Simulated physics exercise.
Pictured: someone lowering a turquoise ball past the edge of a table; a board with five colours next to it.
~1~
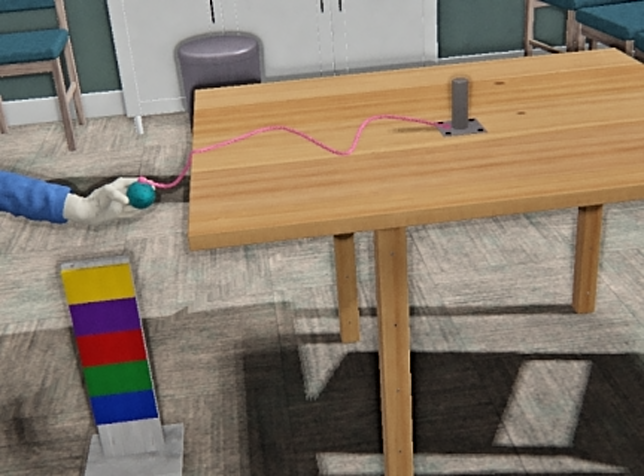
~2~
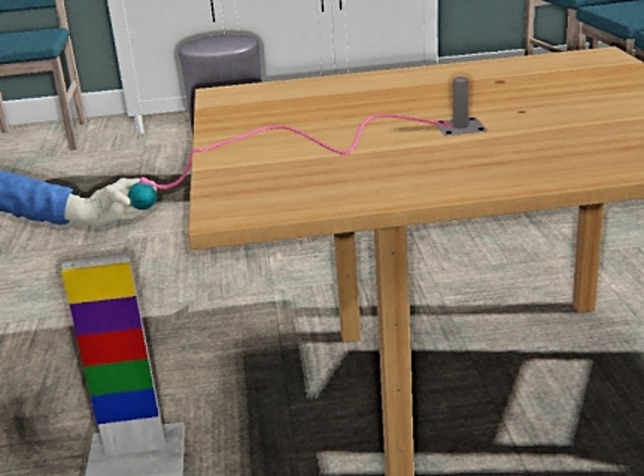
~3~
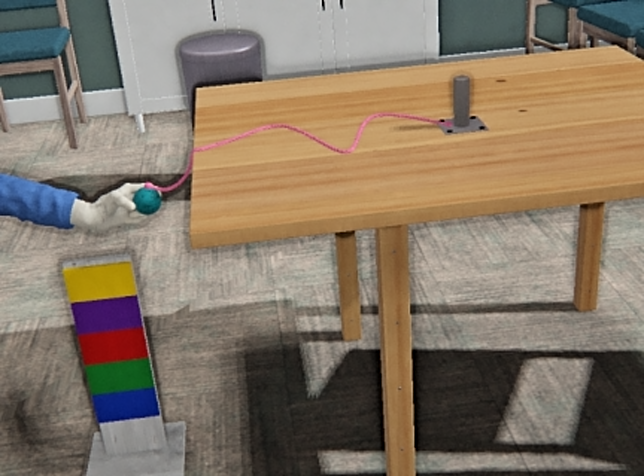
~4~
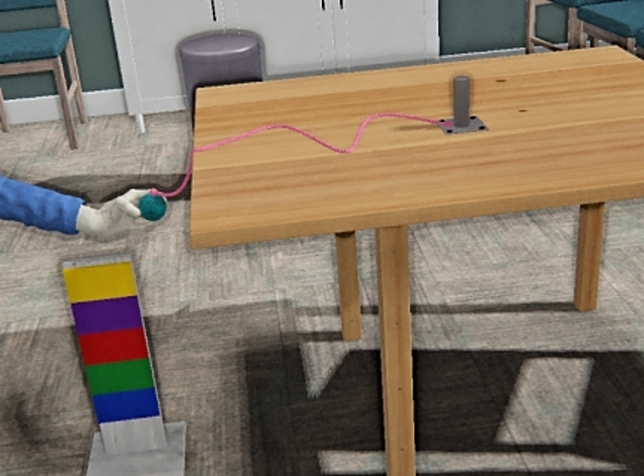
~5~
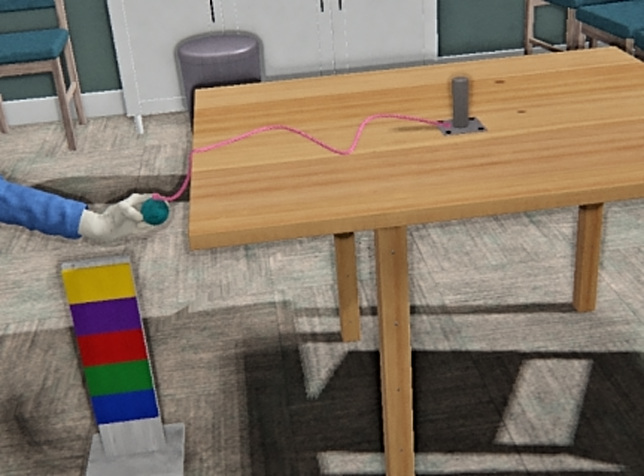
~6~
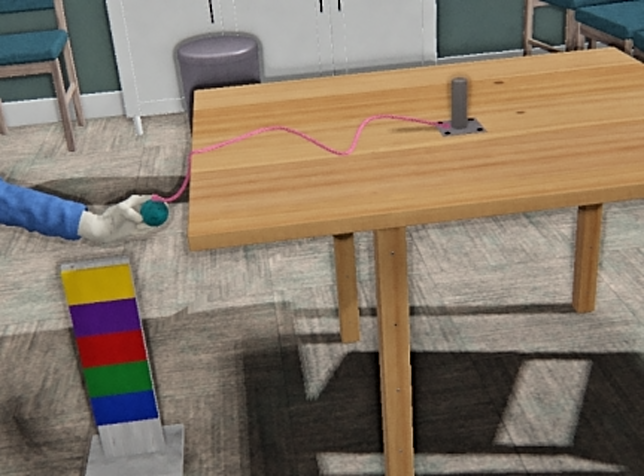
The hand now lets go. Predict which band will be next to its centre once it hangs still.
I would say the green band.
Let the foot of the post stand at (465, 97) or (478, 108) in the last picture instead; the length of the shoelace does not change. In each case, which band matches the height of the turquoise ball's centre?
Try one - red; try two - red.
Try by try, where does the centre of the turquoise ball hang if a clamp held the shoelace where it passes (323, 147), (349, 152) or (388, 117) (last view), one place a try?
Per try (px, approx.): (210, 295); (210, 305); (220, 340).
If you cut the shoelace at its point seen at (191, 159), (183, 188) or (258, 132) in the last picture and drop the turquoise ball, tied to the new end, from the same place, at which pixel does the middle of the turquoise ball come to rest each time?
About (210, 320), (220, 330) and (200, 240).
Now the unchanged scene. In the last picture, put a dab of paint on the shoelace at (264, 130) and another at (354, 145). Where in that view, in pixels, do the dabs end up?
Near (201, 219) and (277, 144).
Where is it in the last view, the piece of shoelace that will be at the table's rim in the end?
That would be the bit at (309, 139).
A little later, ball near (225, 348); level with green.
Next, ball near (225, 360); level with green.
When it is over, ball near (224, 361); level with green. Its middle rests at the green band.
